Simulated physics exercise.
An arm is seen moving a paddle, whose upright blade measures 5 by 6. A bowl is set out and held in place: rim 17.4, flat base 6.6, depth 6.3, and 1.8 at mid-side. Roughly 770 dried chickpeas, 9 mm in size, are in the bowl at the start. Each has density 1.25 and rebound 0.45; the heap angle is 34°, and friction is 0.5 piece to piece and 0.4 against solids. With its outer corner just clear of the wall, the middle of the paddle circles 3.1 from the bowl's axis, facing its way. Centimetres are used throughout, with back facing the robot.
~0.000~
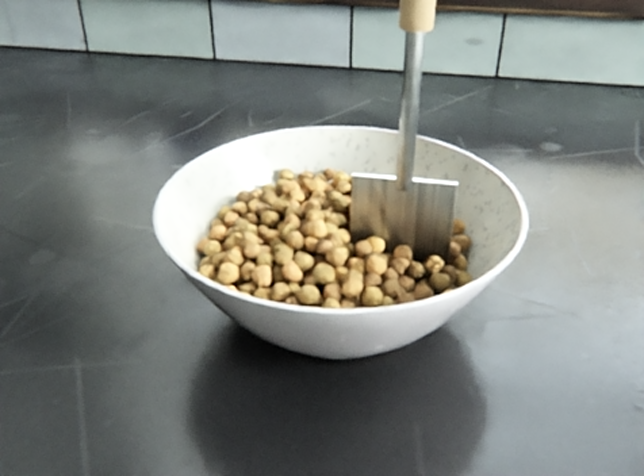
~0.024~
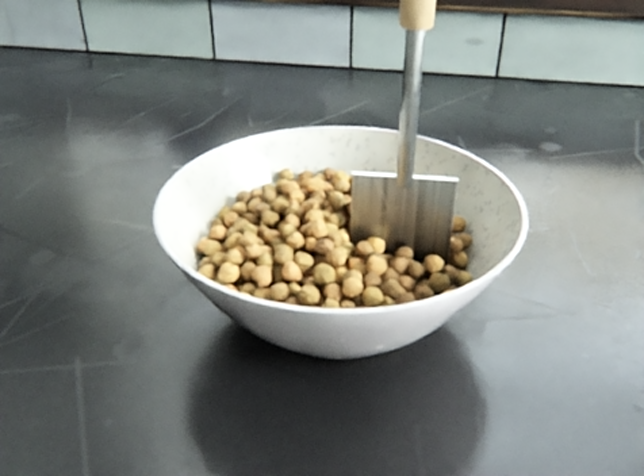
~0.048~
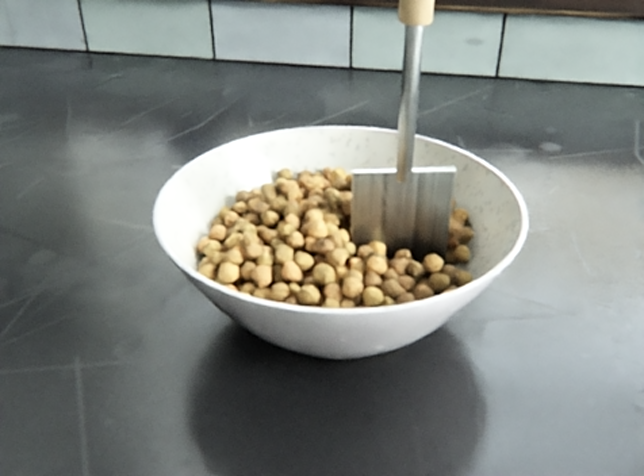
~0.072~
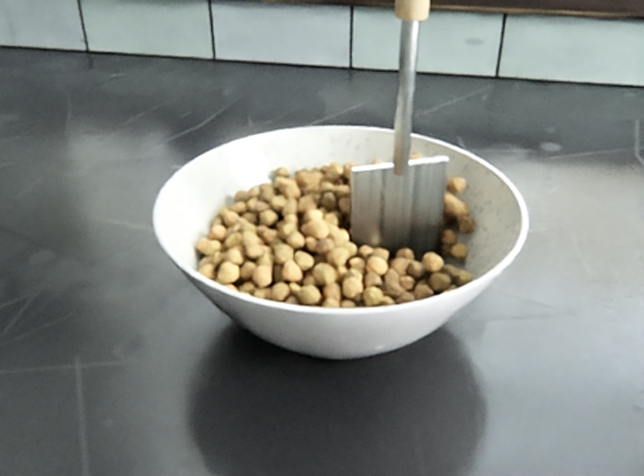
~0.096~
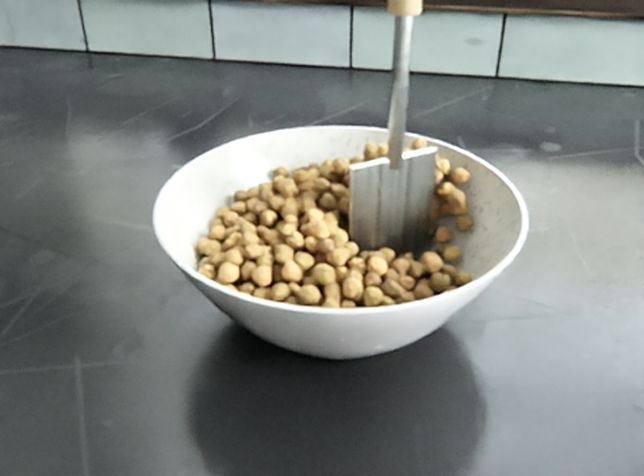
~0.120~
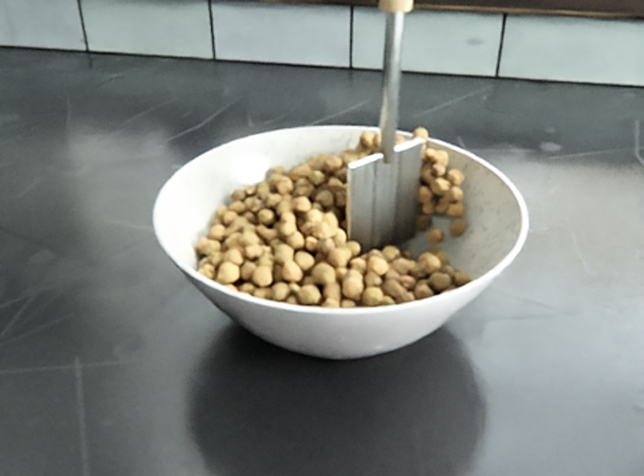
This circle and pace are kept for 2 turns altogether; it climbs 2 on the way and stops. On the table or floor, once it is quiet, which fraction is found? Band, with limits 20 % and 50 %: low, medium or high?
Low.
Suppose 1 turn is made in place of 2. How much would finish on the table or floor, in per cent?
It would be around 10 percent.
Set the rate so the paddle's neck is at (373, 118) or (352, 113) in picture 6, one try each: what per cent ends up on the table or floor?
About 20 per cent, then about 30 per cent.
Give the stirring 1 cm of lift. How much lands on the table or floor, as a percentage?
15 %.
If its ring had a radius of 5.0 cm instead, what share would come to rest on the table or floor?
Some 0 percent would.
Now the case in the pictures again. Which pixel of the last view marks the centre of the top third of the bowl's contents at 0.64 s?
(418, 250), roughly.
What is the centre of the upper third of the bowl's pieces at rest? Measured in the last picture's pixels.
Near (354, 237).
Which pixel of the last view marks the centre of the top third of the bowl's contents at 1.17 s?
At about (289, 252).
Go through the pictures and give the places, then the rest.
In the first frame, paddle neck at (407, 149), 0° round; upper third of the load around (321, 240), from x 205 to 465, top at y 175; 773 in the bowl.
In the second frame, paddle neck at (407, 147), 4° round; upper third of the load around (322, 238), from x 205 to 465, top at y 175.
In the third frame, paddle neck at (406, 141), 14° round; upper third of the load around (328, 230), from x 205 to 465, top at y 175.
In the fourth frame, paddle neck at (403, 135), 26° round; upper third of the load around (330, 219), from x 205 to 465, top at y 160.
In the fifth frame, paddle neck at (397, 129), 38° round; upper third of the load around (329, 211), from x 205 to 465, top at y 145.
In the sixth frame, paddle neck at (388, 124), 50° round; upper third of the load around (329, 202), from x 205 to 465, top at y 135; 773 in the bowl.
By 0.64 s, 314° round, highest piece 8 above the table; 711 in the bowl, 54 on the table or floor, 8 in flight or on the tool.
By 1.17 s, 218° round, highest piece 8 above the table; 695 in the bowl, 78 on the table or floor.
By 1.63 s, 0° round, highest piece 7 above the table; 691 in the bowl, 82 on the table or floor.
By 2.33 s, 0° round, highest piece 7 above the table; 691 in the bowl, 82 on the table or floor.
Final count, 691 in the bowl, 82 on the table or floor. That is 11 % on the table or floor.
